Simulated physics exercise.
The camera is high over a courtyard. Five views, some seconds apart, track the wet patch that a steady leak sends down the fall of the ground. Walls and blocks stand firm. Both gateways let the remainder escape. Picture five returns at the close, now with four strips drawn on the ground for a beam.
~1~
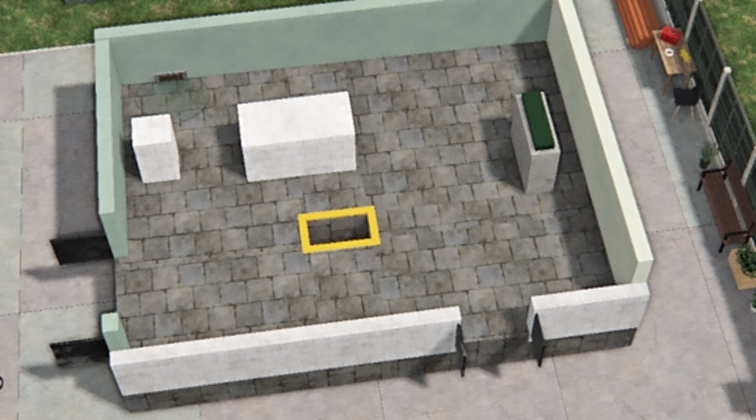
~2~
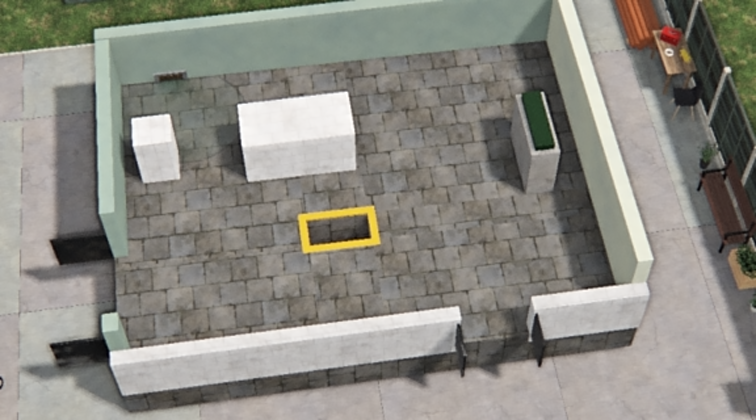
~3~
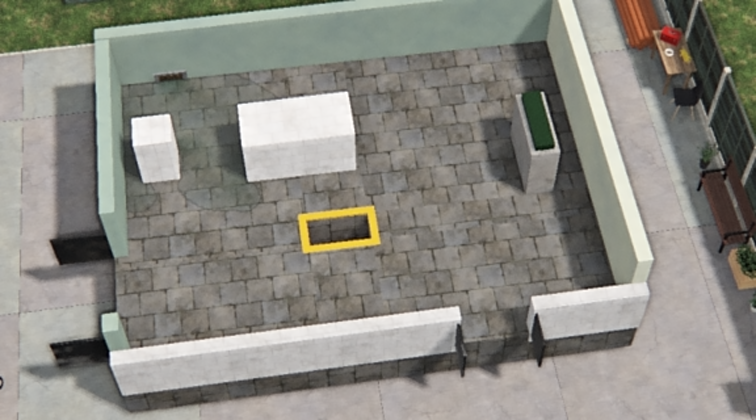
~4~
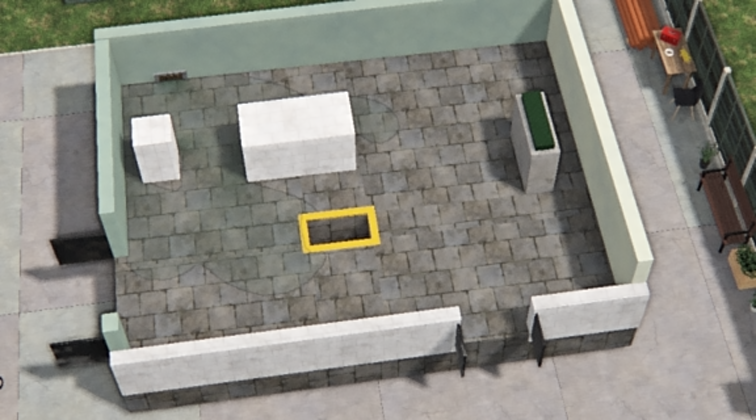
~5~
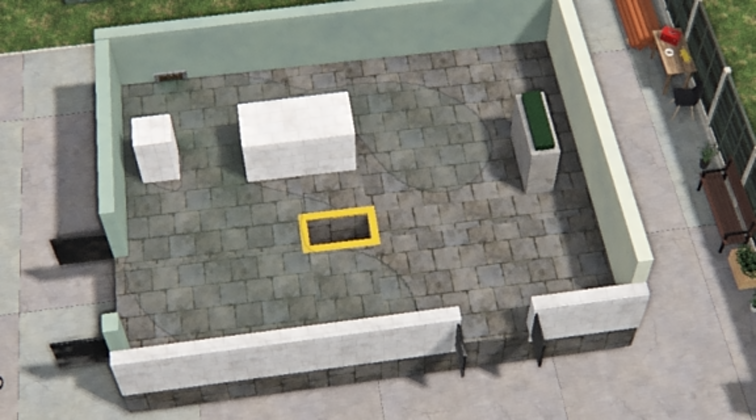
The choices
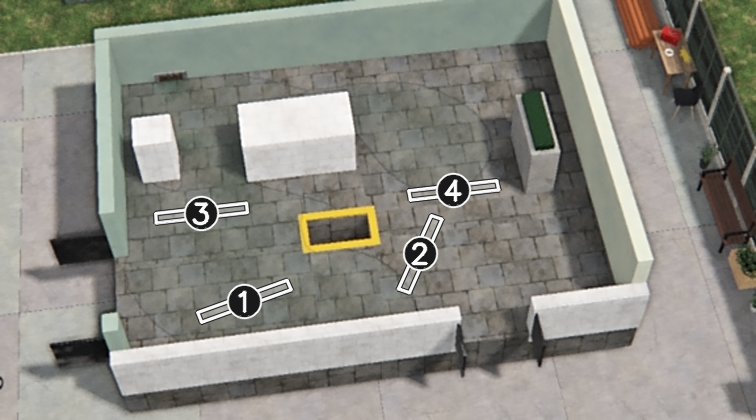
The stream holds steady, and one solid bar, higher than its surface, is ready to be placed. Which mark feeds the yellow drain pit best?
Place 3.
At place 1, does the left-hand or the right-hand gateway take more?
The right one.
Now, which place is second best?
That is place 1.
On the marked copy, 1 from (199, 317) to (289, 285); 2 from (403, 290) to (436, 217); 3 from (156, 218) to (246, 207); 4 from (409, 195) to (497, 185).
If 1 is chosen, about 18 % of the stream runs into the yellow drain pit, about 73 % out by the gates.
If 2 is chosen, about 10 % of the stream runs into the yellow drain pit, about 83 % out by the gates.
If 3 is chosen, about 31 % of the stream runs into the yellow drain pit, about 59 % out by the gates.
If 4 is chosen, about 10 % of the stream runs into the yellow drain pit, about 83 % out by the gates.
